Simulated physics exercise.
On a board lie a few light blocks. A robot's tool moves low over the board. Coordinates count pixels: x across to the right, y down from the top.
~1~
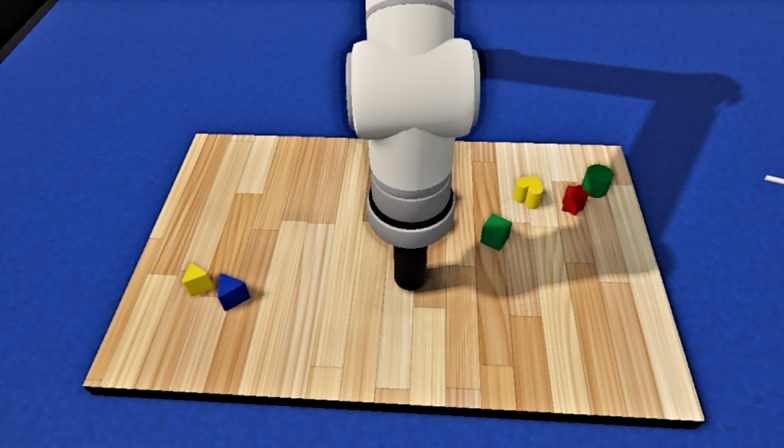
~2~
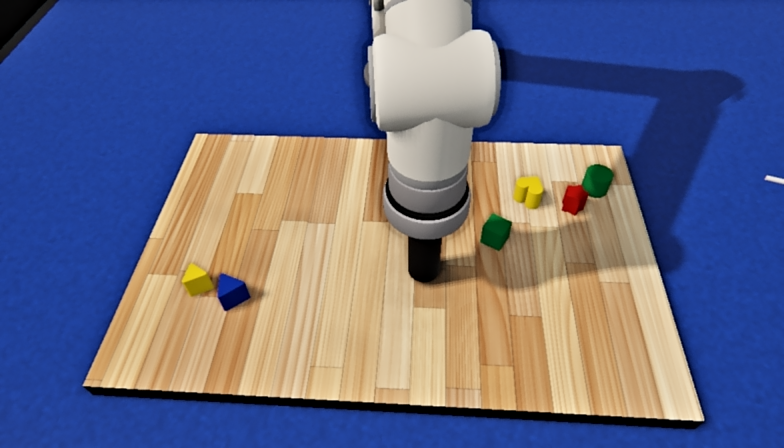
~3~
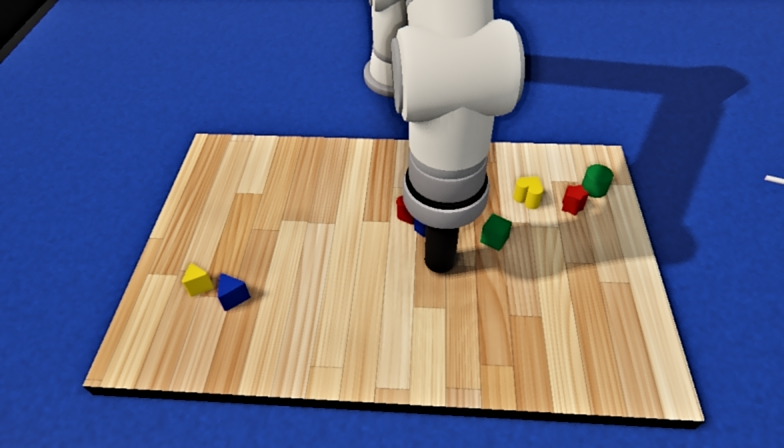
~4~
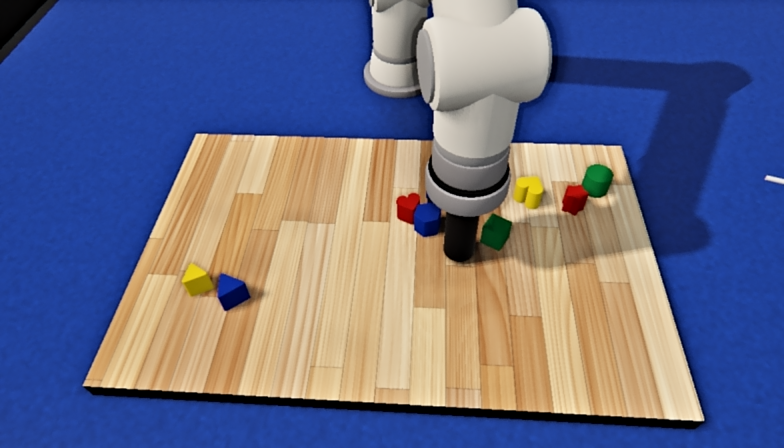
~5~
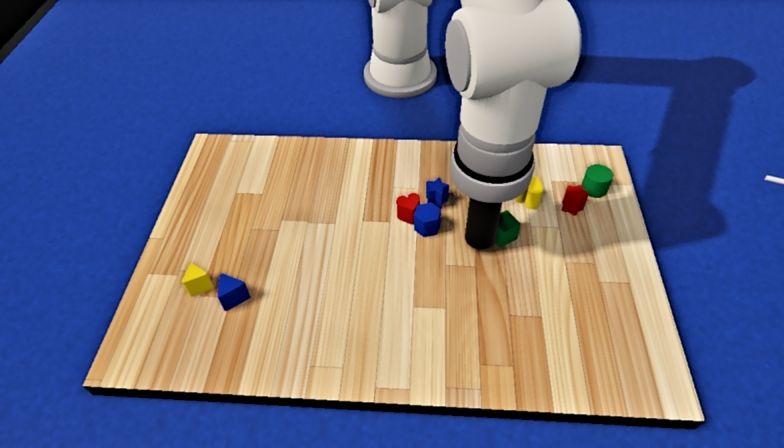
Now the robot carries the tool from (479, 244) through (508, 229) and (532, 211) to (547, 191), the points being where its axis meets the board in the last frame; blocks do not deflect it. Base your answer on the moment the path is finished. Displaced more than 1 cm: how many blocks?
I'd say two blocks get moved.
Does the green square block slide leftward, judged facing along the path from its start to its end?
No - that is not the case.
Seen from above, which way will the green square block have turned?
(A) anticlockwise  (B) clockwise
It's B.
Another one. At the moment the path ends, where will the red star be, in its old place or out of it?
Undisturbed, or as good as.
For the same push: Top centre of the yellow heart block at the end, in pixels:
Its top middle: (533, 163).
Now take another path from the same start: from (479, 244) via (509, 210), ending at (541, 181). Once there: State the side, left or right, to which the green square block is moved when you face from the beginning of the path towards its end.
The shift goes right.
On the path given first. One third of the way, tool (511, 223); green square block (539, 209), turned 30° clockwise.
Two thirds of the way, tool (534, 205); green square block (562, 203), turned 55° clockwise; yellow heart block (533, 178), turned 35° anticlockwise.
At the end, tool (549, 185); green square block (564, 202), turned 65° clockwise; yellow heart block (533, 163), turned 85° anticlockwise; red star unmoved.
